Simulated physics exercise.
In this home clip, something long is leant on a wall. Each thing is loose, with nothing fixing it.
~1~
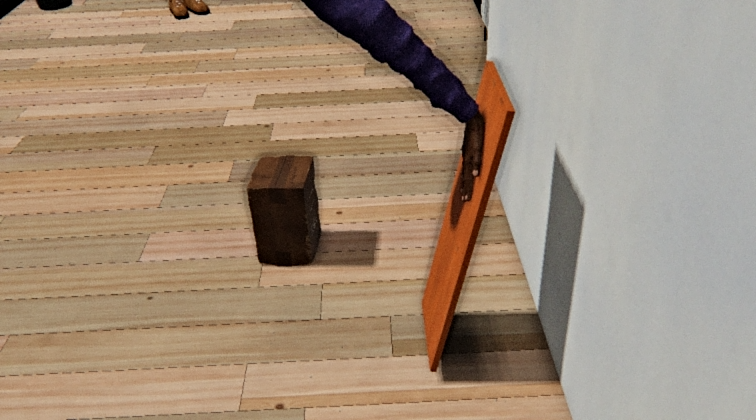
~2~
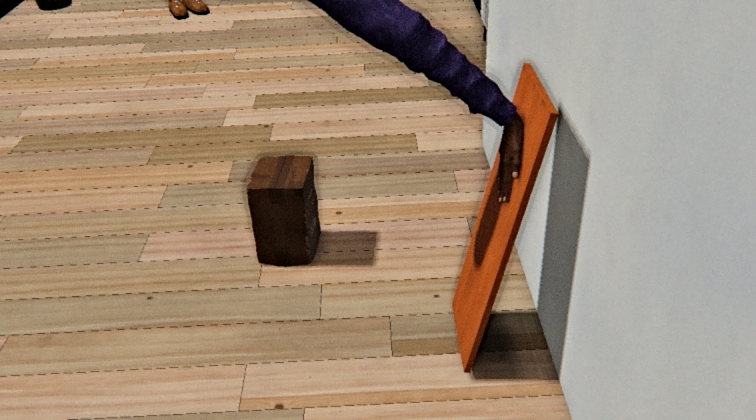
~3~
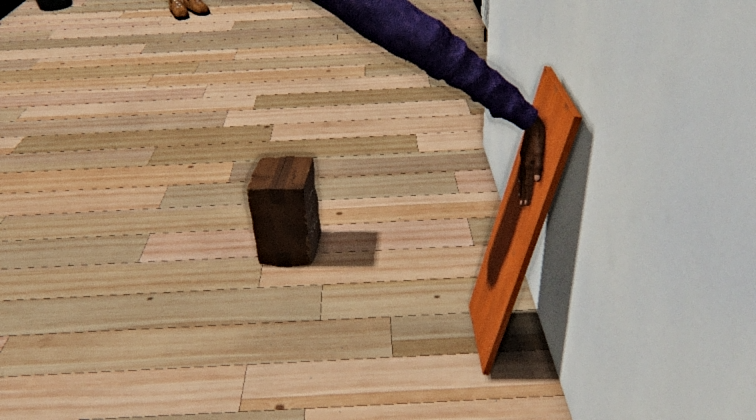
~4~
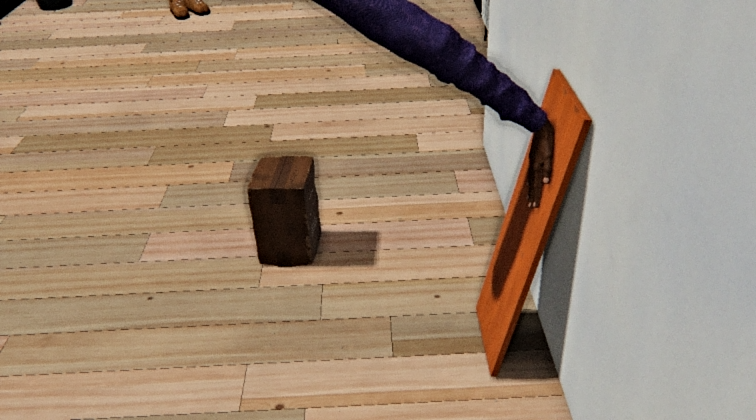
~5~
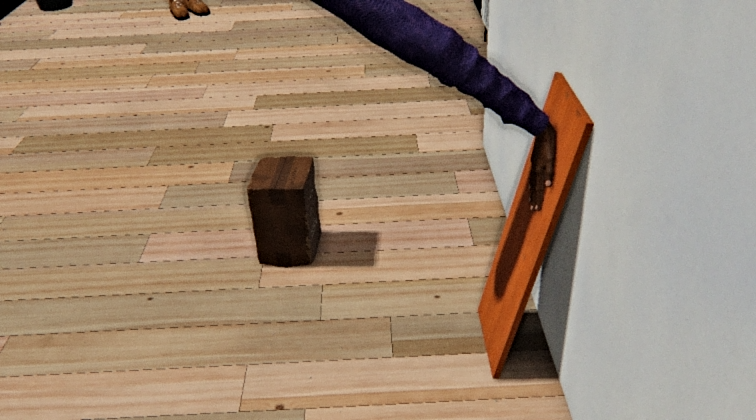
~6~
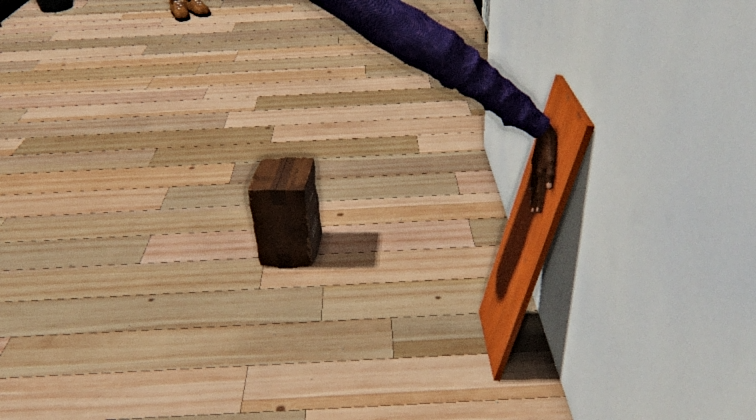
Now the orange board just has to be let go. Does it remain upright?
Yes.
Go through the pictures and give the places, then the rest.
In the first frame, on its way; orange board (460, 225); brown box (286, 211).
In the second frame, on its way; orange board (495, 226); brown box (286, 211).
In the third frame, on its way; orange board (515, 229); brown box (286, 212).
In the fourth frame, on its way; orange board (524, 231); brown box (286, 211).
In the fifth frame, leant on the wall, still held; orange board (525, 234); brown box (286, 212).
In the sixth frame, leant on the wall, still held; orange board (526, 236); brown box (287, 213).
Then, 0.20 s on from there, no change.
Then, 0.50 s on from there, orange board resting near (526, 236).
In the end, both unmoved. At the end, from the last picture's camera, orange board near (526, 236). The board remains leaning.
